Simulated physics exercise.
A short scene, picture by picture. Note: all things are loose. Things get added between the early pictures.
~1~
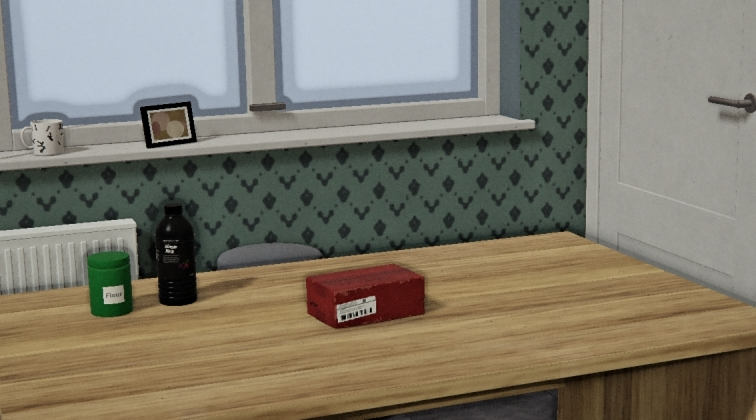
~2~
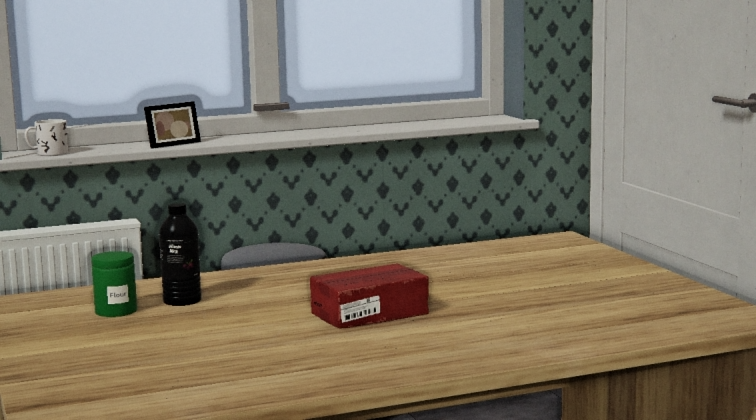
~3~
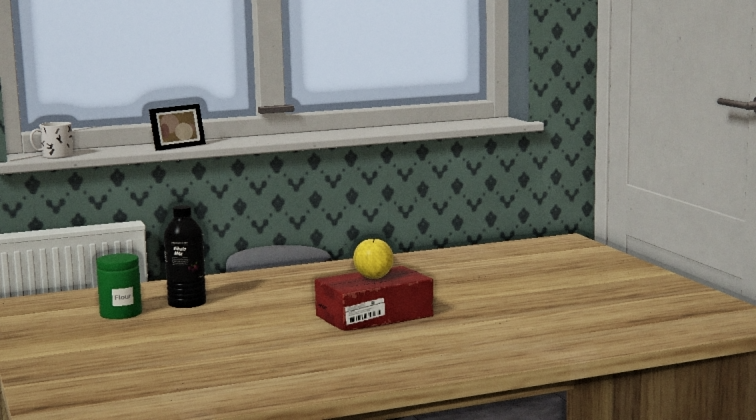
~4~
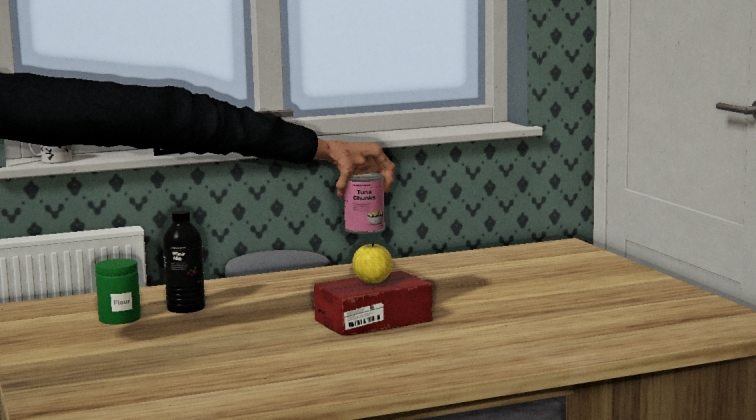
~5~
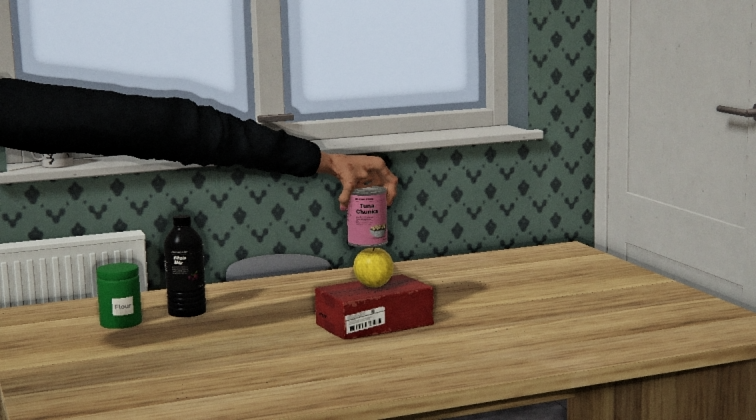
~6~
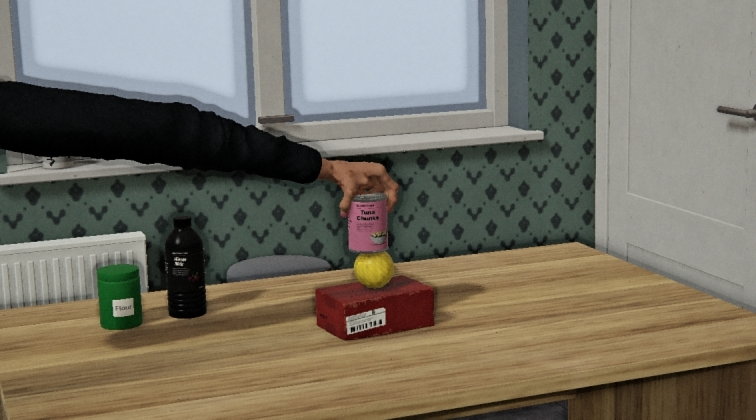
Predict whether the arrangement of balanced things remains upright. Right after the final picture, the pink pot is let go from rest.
It tips over.
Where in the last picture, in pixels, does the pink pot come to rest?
I'd point to roughly (229, 319).
Then, 0.40 s after the last picture, pink pot now fallen.
Then, 0.50 s after the last picture, things are still on the move.
Then, 0.60 s after the last picture, as before.
At rest, fallen, pink pot; the other 4 in place. Seen from the same camera at the end, pink pot near (229, 319). The pile comes apart.
